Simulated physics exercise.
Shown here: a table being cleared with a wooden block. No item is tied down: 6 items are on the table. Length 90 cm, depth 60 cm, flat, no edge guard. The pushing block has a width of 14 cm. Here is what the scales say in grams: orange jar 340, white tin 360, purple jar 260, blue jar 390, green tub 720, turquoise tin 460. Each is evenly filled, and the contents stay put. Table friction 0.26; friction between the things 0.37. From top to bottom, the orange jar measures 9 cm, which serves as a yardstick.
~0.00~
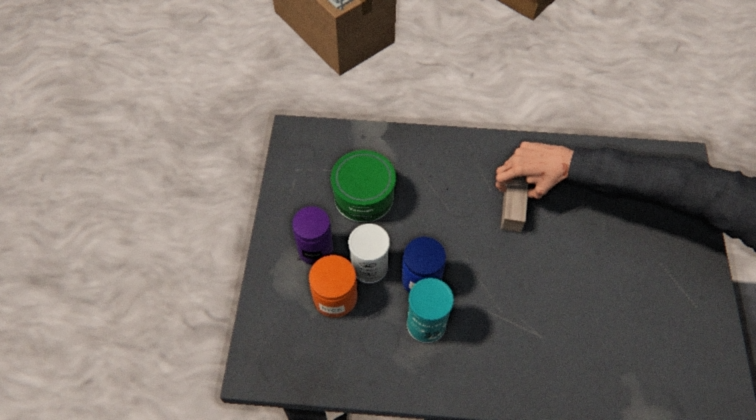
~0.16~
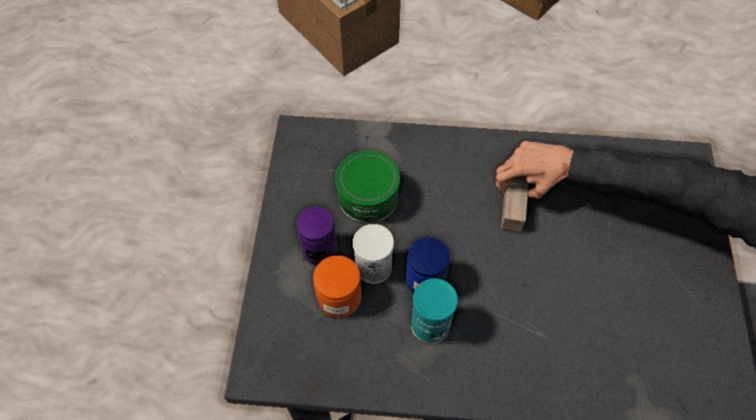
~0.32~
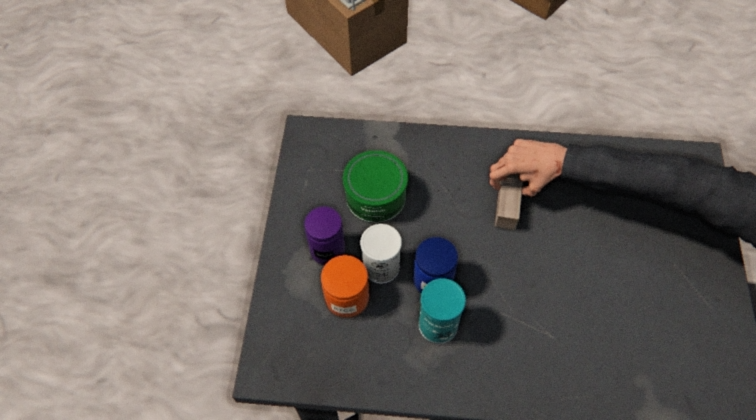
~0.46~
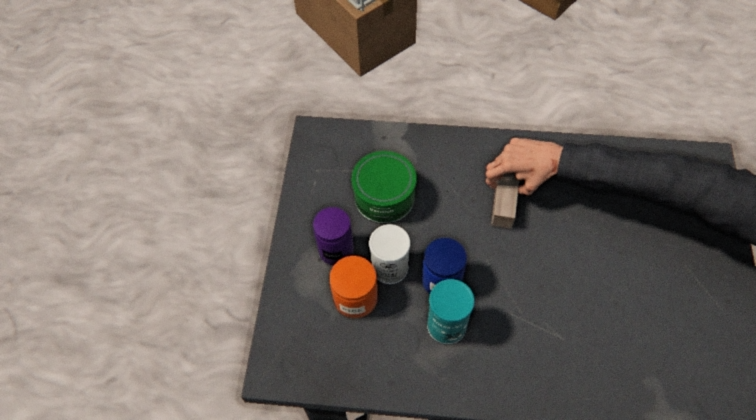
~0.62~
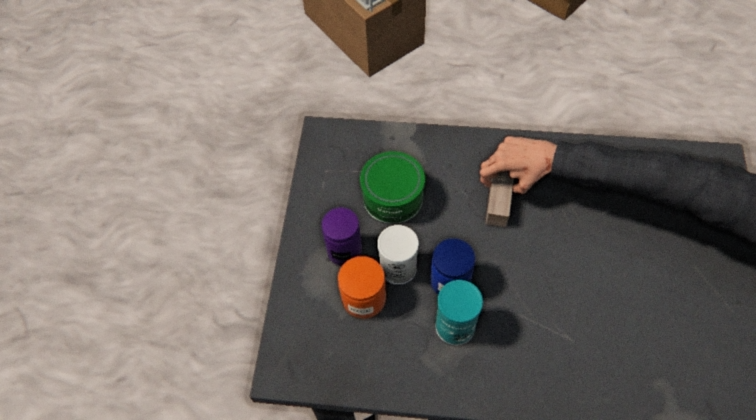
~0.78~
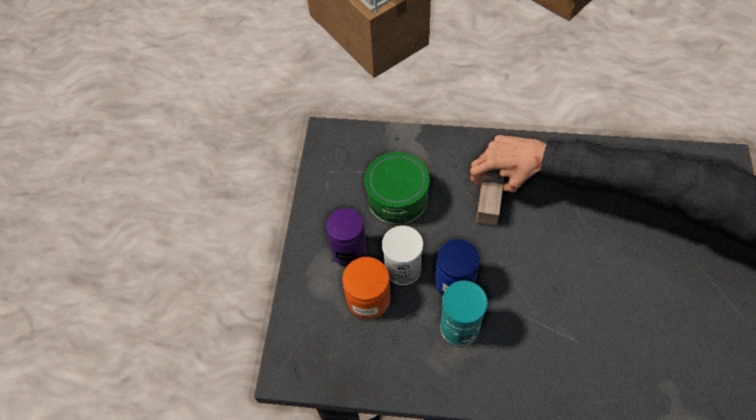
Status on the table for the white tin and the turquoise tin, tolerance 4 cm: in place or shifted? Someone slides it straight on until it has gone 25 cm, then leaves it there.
Status: White tin in place; turquoise tin in place.
Around 0.98 s, pusher on by 15 cm.
Around 1.38 s, pusher on by 22 cm.
Around 1.48 s, pusher on by 23 cm; green tub shifted 2 cm.
Around 1.58 s, pusher on by 25 cm; green tub shifted 4 cm.
Finally (2.0 s), not toppled but over 4 cm from the start, green tub; the other 5 still in place (within 4 cm). Final places as that camera would see them, white tin near (403, 257), turquoise tin near (462, 315).
